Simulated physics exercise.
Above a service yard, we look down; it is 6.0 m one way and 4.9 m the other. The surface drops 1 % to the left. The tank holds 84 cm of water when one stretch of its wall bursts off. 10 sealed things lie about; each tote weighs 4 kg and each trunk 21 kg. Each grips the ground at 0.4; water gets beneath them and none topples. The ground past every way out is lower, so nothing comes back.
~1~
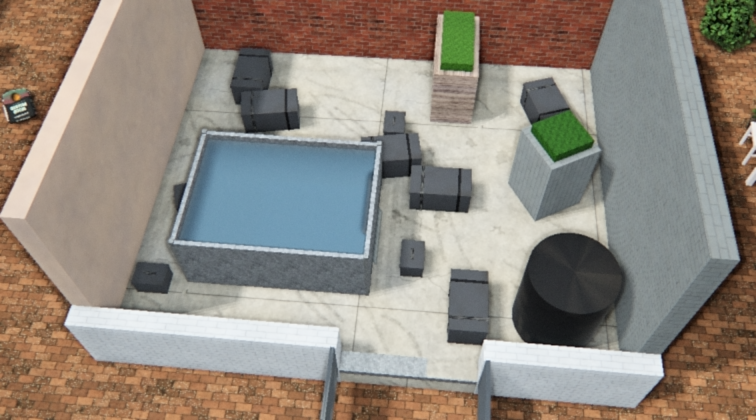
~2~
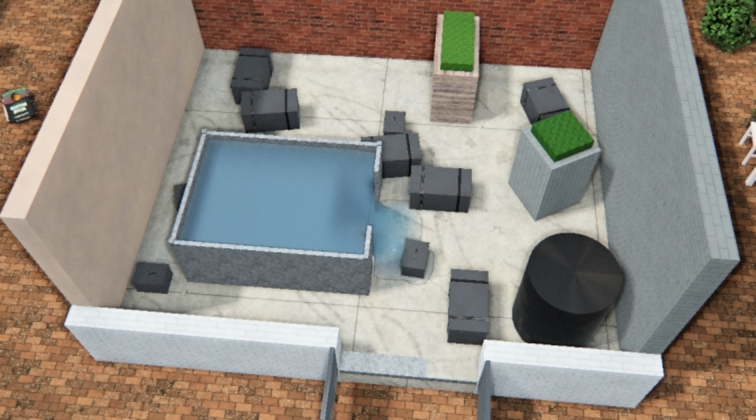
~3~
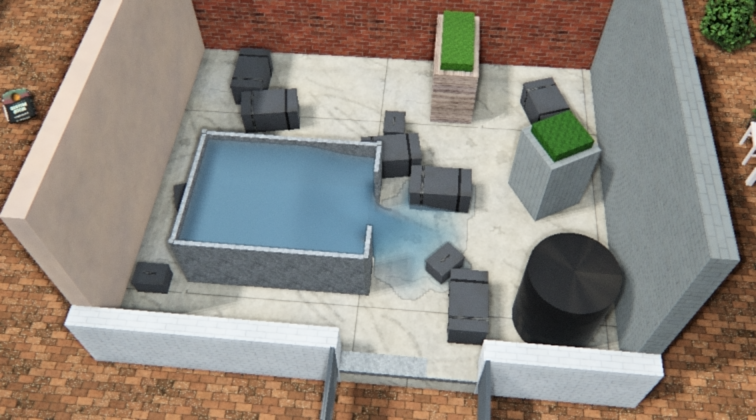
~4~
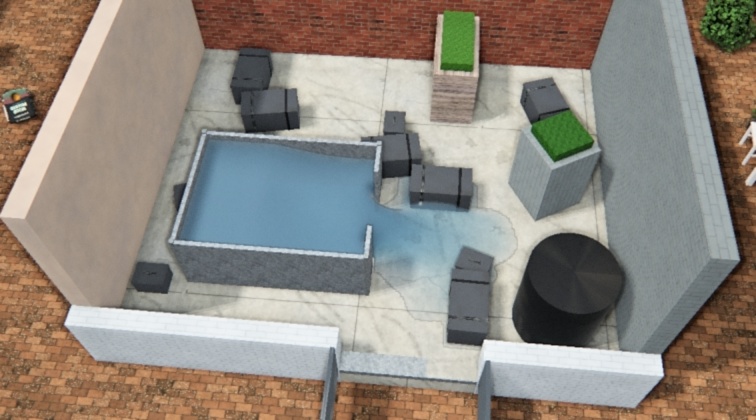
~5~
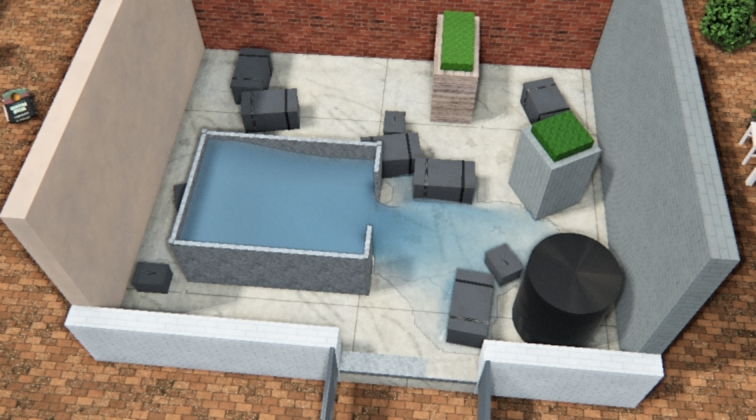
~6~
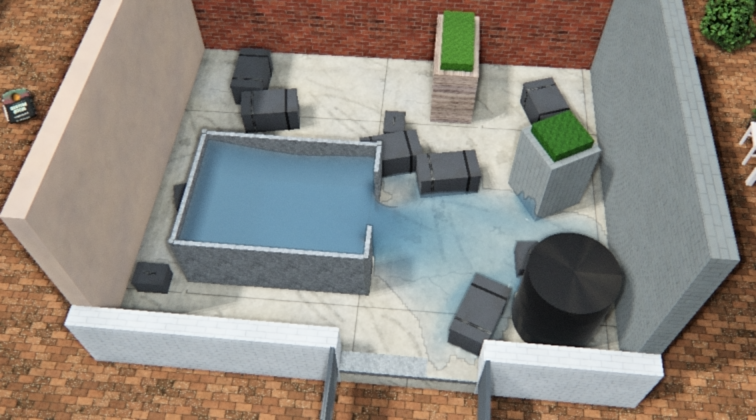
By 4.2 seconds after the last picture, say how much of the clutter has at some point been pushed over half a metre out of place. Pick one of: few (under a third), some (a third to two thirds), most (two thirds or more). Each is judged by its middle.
Some.
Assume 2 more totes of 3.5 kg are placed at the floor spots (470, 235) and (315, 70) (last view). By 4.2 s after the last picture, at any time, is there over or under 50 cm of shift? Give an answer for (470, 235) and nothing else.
For that one, the shift is farther than that.
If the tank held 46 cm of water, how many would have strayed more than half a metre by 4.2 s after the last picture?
Result: 4.
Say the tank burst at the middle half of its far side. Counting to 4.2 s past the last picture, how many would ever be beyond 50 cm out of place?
The answer would then be 8.
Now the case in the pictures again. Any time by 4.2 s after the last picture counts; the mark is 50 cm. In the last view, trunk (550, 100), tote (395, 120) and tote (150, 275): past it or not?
In order: Farther, farther and not as far.
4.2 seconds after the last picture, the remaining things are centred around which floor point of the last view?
I'd put it close to (337, 174) in the last view.
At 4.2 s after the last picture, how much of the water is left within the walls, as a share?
Somewhere near 94 percent, give or take.
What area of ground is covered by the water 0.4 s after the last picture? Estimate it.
Roughly 10.5 m2 of it is wet.
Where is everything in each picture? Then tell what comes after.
A tote at (413, 254), on the bottom; a trunk at (441, 181), on the bottom; 3.6 m2 under water; 0 of 10 have shifted, in the first picture.
A tote at (416, 254), on the bottom, 4 cm from its start; a trunk at (441, 181) rests on the ground; 4.1 m2 under water; 0 of 10 have shifted, in the second picture.
A tote at (445, 259) rests on the ground, 41 cm from its start; a trunk at (441, 181), on the bottom; water covers 4.9 m2; 1 of 10 have shifted, in the third picture.
A tote at (475, 261), on the bottom, 77 cm from its start; a trunk at (442, 180) rests on the ground; water covers 5.9 m2; 1 of 10 have shifted, in the fourth picture.
A tote at (504, 260) rests on the ground, 113 cm from its start; a trunk at (445, 173), on the bottom, 13 cm from its start; 6.9 m2 under water; 2 of 10 have shifted, in the fifth picture.
A tote at (530, 255), afloat, 144 cm from its start; a trunk at (449, 165), on the bottom, 27 cm from its start; 8.2 m2 under water; 3 of 10 have shifted, in the sixth picture.
Then, 0.4 s after the last picture 2 of 10 are over 50 cm from their spots; 1 afloat.
Then, 1.5 s after the last picture 3 of 10 are over 50 cm from their spots; 1 afloat.
Then, 2.8 s after the last picture 3 of 10 are over 50 cm from their spots; 2 afloat.
Then, 4.2 s after the last picture 5 of 10 are over 50 cm from their spots, and 5 have been at some point; 3 afloat.
